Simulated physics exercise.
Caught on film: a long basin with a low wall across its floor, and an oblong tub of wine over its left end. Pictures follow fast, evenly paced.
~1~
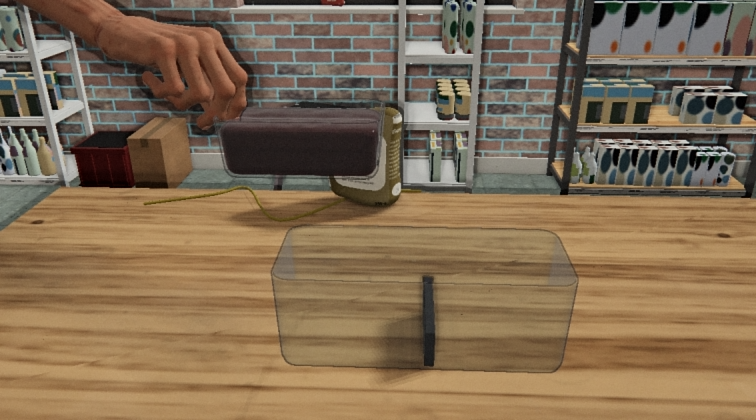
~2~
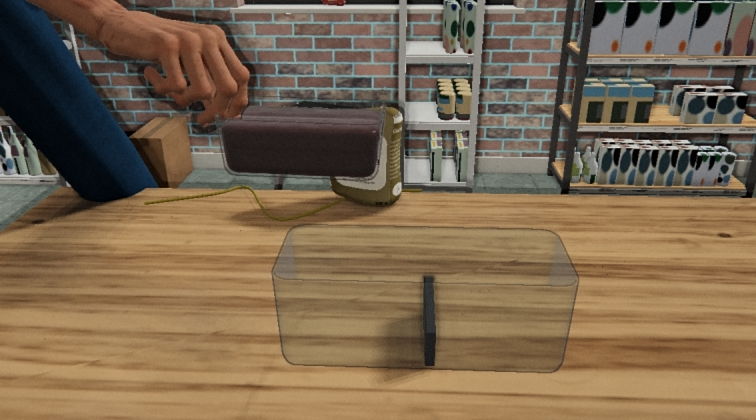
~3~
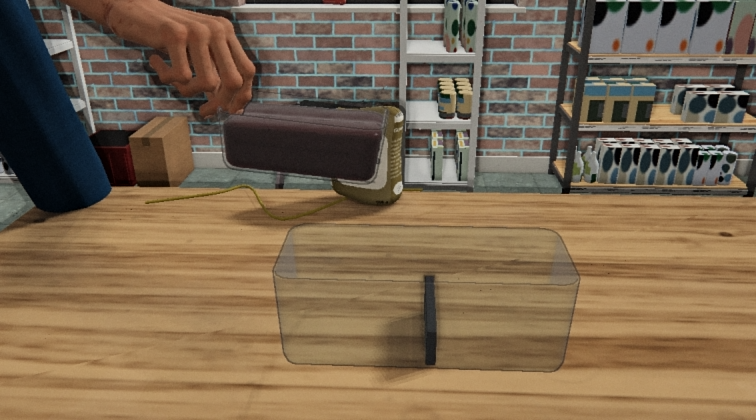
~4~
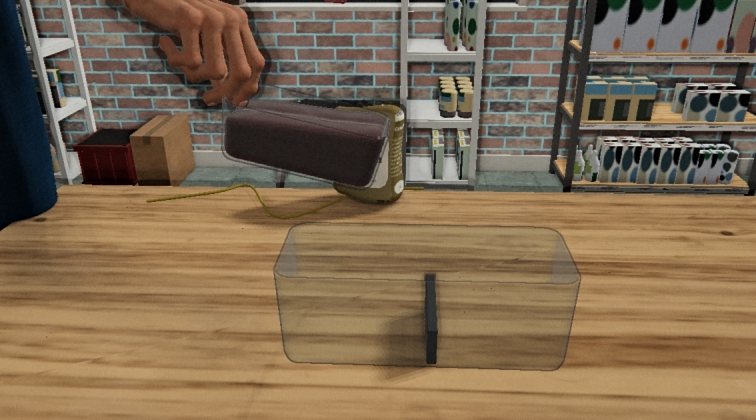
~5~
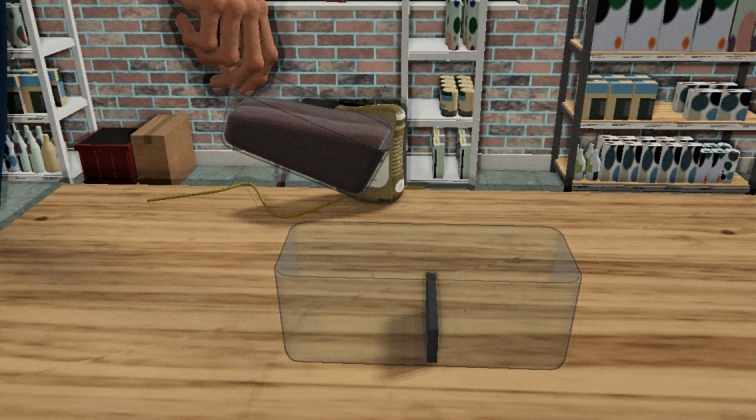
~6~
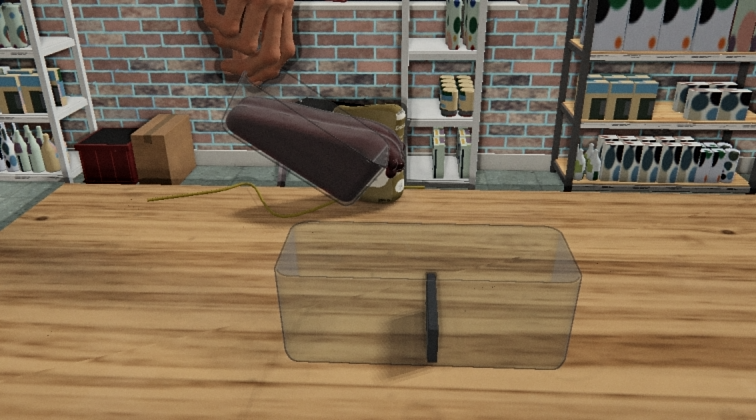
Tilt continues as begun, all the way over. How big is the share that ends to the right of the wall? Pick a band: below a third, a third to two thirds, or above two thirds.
A third to two thirds.
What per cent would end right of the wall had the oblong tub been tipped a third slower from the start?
Near 60 %.
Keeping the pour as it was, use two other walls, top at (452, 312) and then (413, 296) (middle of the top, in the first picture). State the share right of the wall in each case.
Well, it's close to 25 per cent for the first one, then 60 per cent for the other.
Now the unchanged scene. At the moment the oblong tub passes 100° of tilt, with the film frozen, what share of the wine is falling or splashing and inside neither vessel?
Estimate: 30 per cent, roughly.
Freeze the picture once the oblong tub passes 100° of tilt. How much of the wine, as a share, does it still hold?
Roughly 5 percent.
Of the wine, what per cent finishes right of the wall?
I'd say close to 45 per cent.
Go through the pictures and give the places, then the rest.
Tilt 0°; pouring edge (383, 113); surface from (229, 117) to (380, 118); the long basin's rim runs from (281, 251) to (567, 258); the wall's top is at (429, 304), in the first frame.
Tilt 2°; pouring edge (384, 114); surface from (230, 115) to (381, 120), in the second frame.
Tilt 6°; pouring edge (387, 120); surface from (232, 112) to (384, 122), in the third frame.
Tilt 13°; pouring edge (389, 129); surface from (236, 109) to (388, 124), in the fourth frame.
Tilt 23°; pouring edge (390, 141); surface from (237, 105) to (385, 130); 4 per cent is over the edge, in the fifth frame.
Tilt 34°; pouring edge (387, 156); surface from (237, 104) to (366, 133); 11 per cent is over the edge, in the sixth frame.
A moment on, the oblong tub is tipped right over and 5 per cent is still to pour, 21 is left of the wall and 41 right of it.
Next, the oblong tub is tipped right over and 0 per cent is still to pour, 42 is left of the wall and 41 right of it.
Then the oblong tub is tipped right over and 0 per cent is still to pour, 44 is left of the wall and 45 right of it.
Later the oblong tub is tipped right over and 0 per cent is still to pour, 44 is left of the wall and 45 right of it.
Finally, 44 per cent lies left of the wall, 45 right of it and 11 outside.
